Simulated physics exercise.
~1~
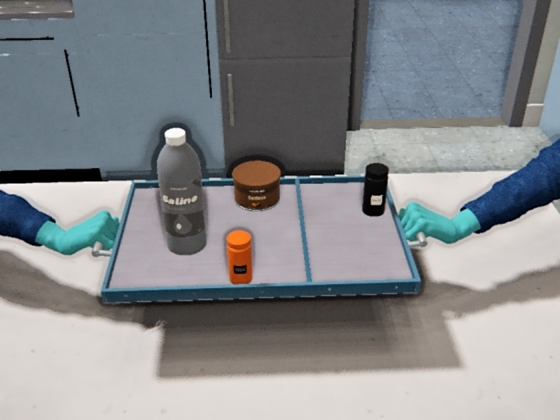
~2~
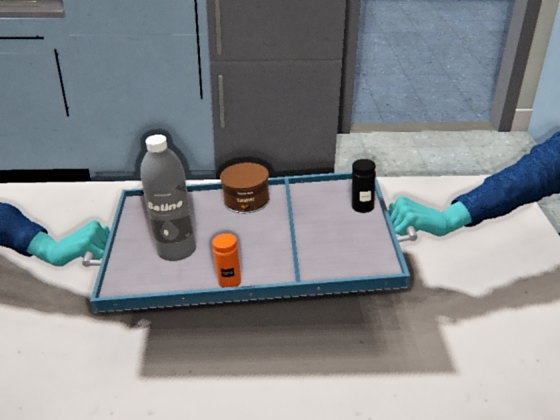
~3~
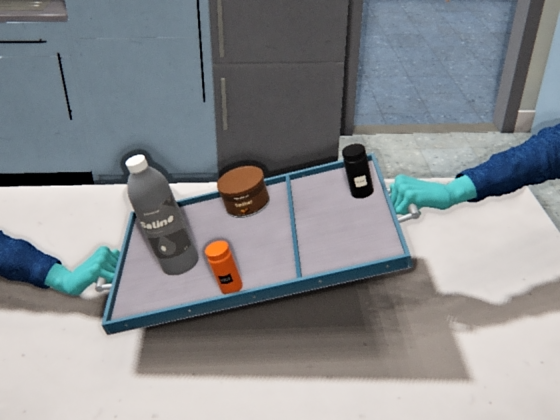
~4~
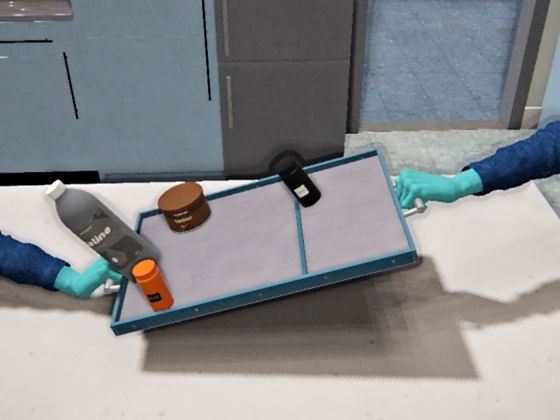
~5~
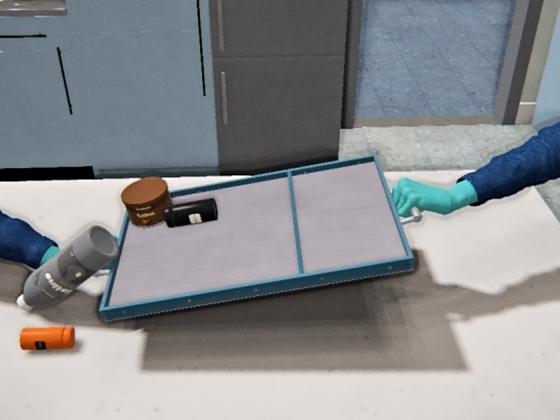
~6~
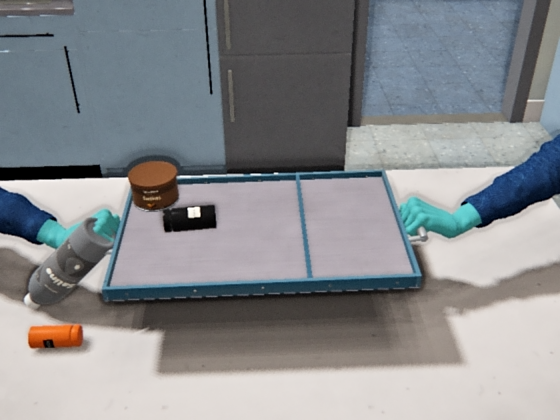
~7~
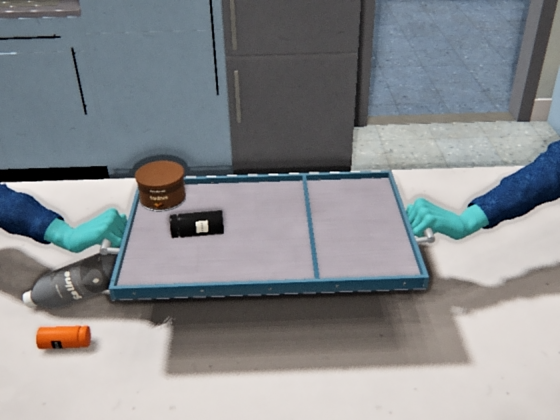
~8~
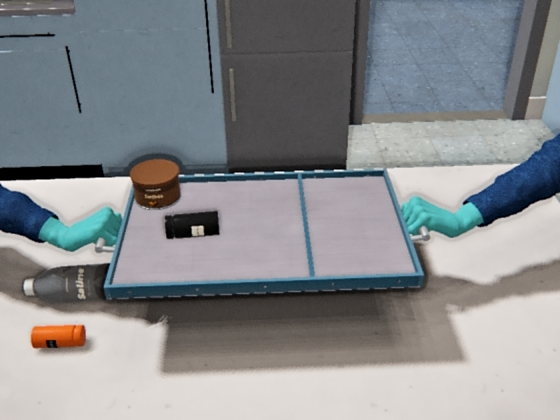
At first, two gloved hands hold a blue-rimmed tray level over a pale table, with a grey bottle, a brown tub, an orange shaker and a black shaker standing on it. The tray then tips down to the left, and everything begins to shift that way. The bottle and the orange shaker go over the left edge, while the black shaker slides across the low divider and falls on its side. The hands level the tray again as the upended bottle topples beside it. Finally, the bottle and orange shaker lie off the tray, while the upright tub and the fallen black shaker remain on its left part.
